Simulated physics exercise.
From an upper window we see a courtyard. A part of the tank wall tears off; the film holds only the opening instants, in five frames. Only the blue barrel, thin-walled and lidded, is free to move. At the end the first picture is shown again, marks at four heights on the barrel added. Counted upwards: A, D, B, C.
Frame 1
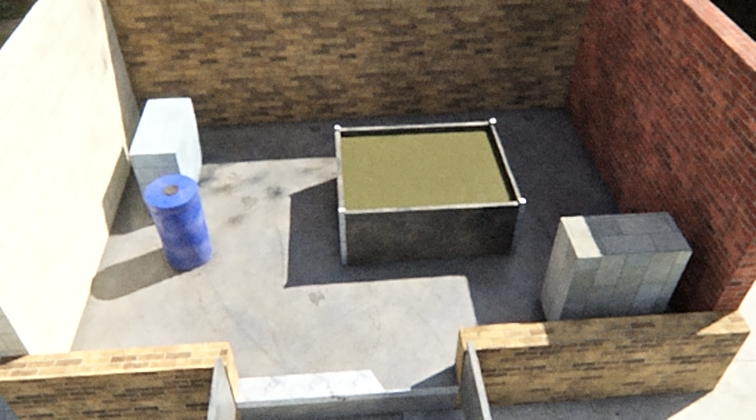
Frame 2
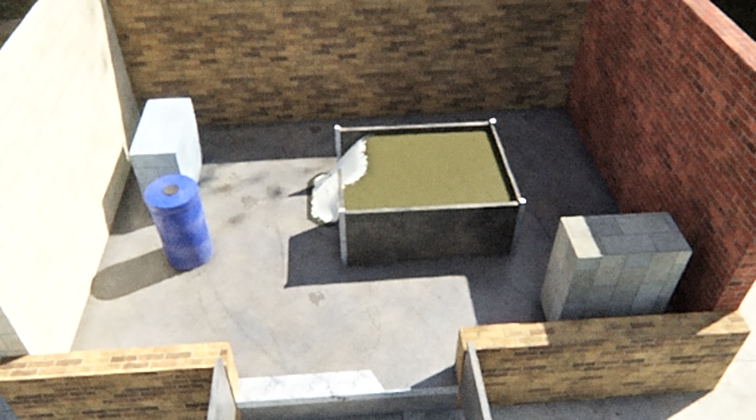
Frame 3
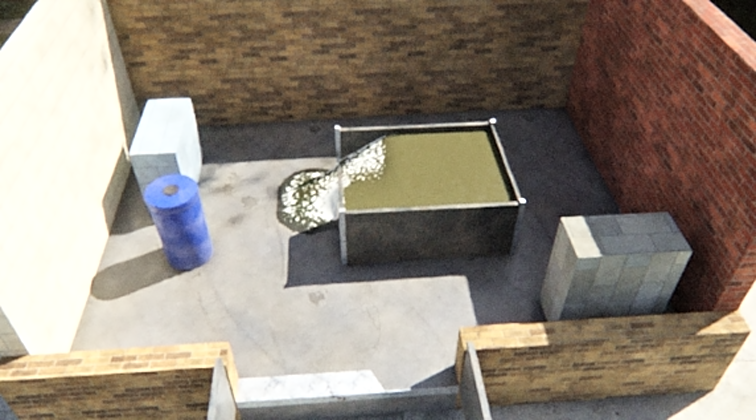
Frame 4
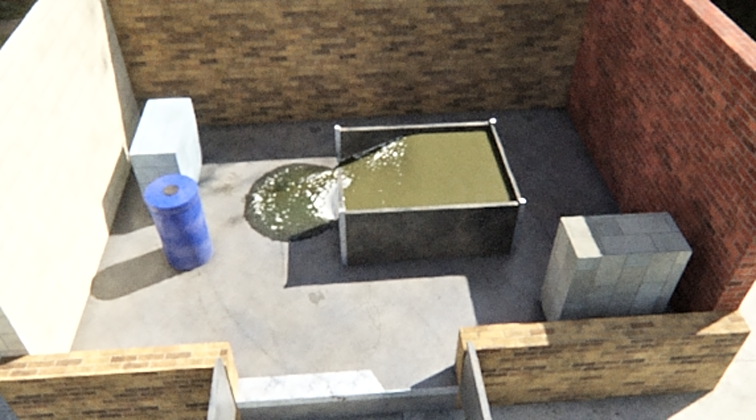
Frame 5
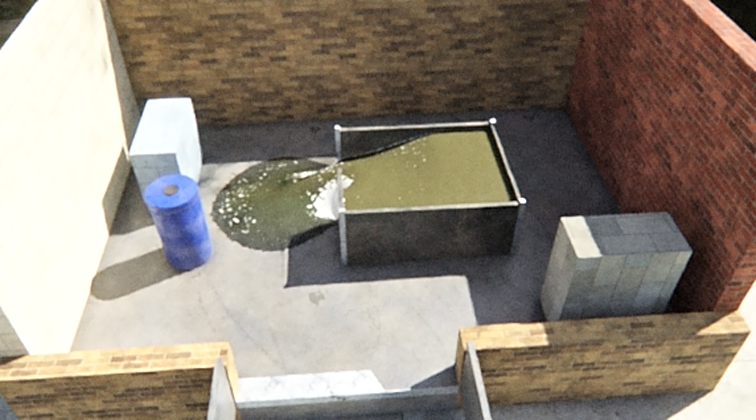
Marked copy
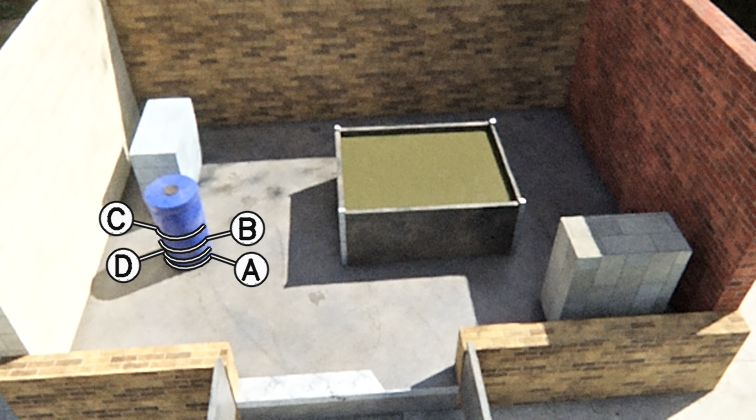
Murky green water pours from the left side of a raised rectangular tank in a brick-walled courtyard, seen from high above. The open-topped tank stands right of centre on grey paving, with a blue barrel and a pale block to the left, grey blocks at the right, and a gap in the near wall. White froth bursts out first, then a rounded, foam-flecked puddle spreads leftward towards the unmoving barrel.
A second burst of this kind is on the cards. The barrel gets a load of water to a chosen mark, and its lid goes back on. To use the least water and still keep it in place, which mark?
Choose B.
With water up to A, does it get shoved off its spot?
Yes, that goes wrong.
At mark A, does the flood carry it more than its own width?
Yes.
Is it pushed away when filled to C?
No, that is safe.
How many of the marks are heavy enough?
Two of them.
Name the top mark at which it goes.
D it is.
On the marked copy, A at (186, 268); B at (181, 251); C at (177, 238); D at (184, 261); from the bottom up A, D, B, C.
Choosing A, it is pushed about 3 times its own width away.
Choosing B, it shifts by a finger or two and stays.
Choosing C, it does not move.
Choosing D, it is pushed about twice its own width away.
